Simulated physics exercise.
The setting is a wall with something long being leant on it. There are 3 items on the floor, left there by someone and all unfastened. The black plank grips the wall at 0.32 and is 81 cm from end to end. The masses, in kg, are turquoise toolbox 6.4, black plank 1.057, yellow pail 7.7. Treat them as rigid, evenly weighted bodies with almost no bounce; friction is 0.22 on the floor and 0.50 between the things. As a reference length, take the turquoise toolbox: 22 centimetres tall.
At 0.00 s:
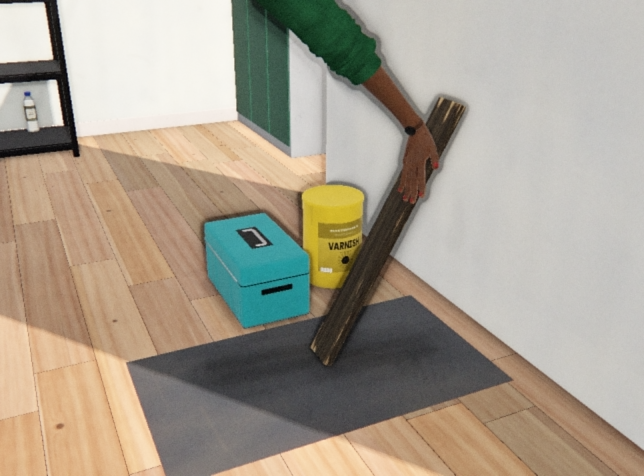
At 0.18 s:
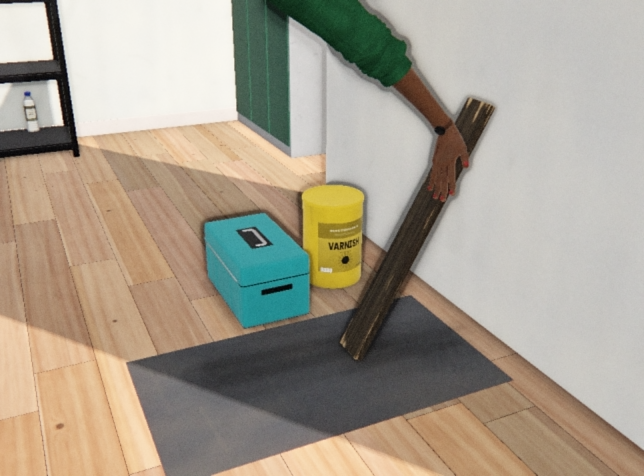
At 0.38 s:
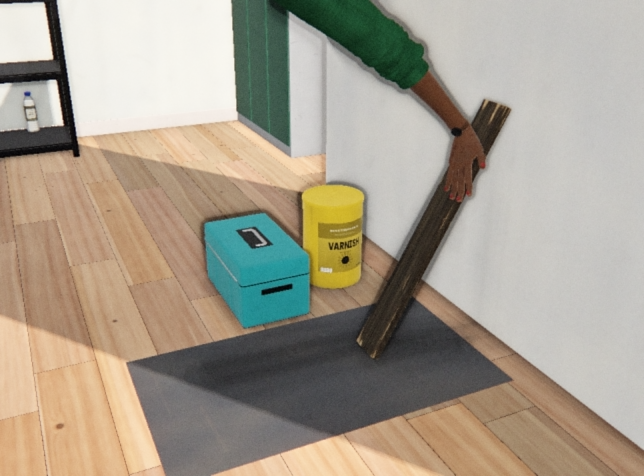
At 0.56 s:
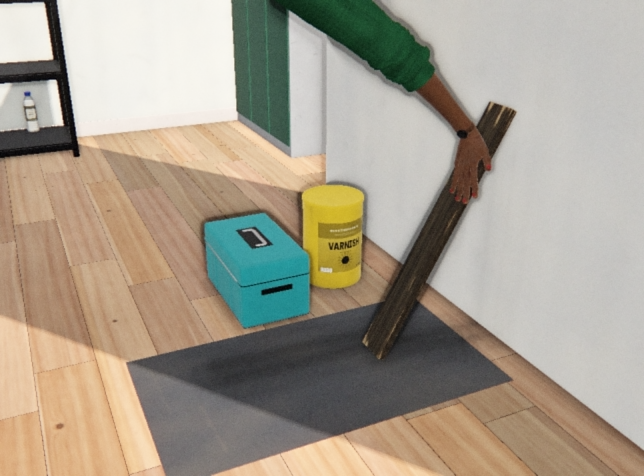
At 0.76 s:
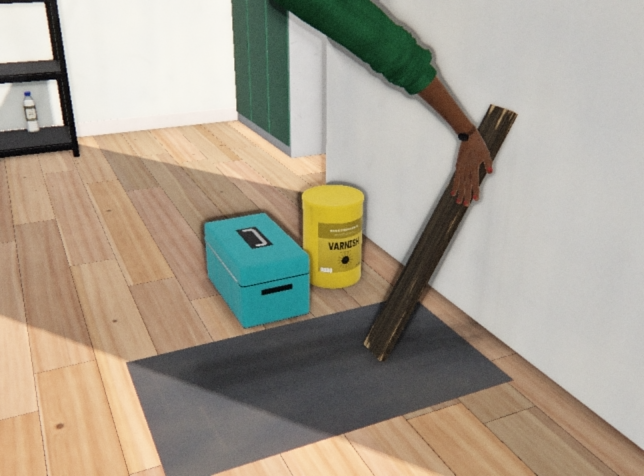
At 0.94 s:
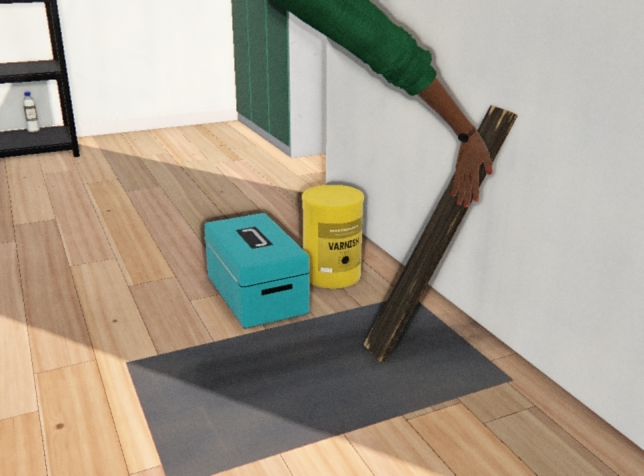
Beside a white wall, a hand moves a dark plank rightward, then holds it leaning still.
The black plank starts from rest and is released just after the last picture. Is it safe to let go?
It will skid.
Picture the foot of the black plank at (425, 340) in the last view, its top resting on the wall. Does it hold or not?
Placed there, the foot grips firmly.
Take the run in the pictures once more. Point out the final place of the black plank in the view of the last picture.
In the last view its middle sits roughly at (363, 355).
By 1.44 s, black plank leaning 8° more than when let go near (423, 248).
By 1.64 s, black plank leaning 23° more than when let go near (400, 275).
By 1.74 s, black plank leaning 38° more than when let go near (383, 305).
By 1.84 s, black plank leaning 60° more than when let go near (365, 353).
When it is over (2.3 s), lying over on the floor, black plank; the other 2 within 10 cm of the start. End places, in pixels of the last picture, black plank near (363, 355). The plank slides down.
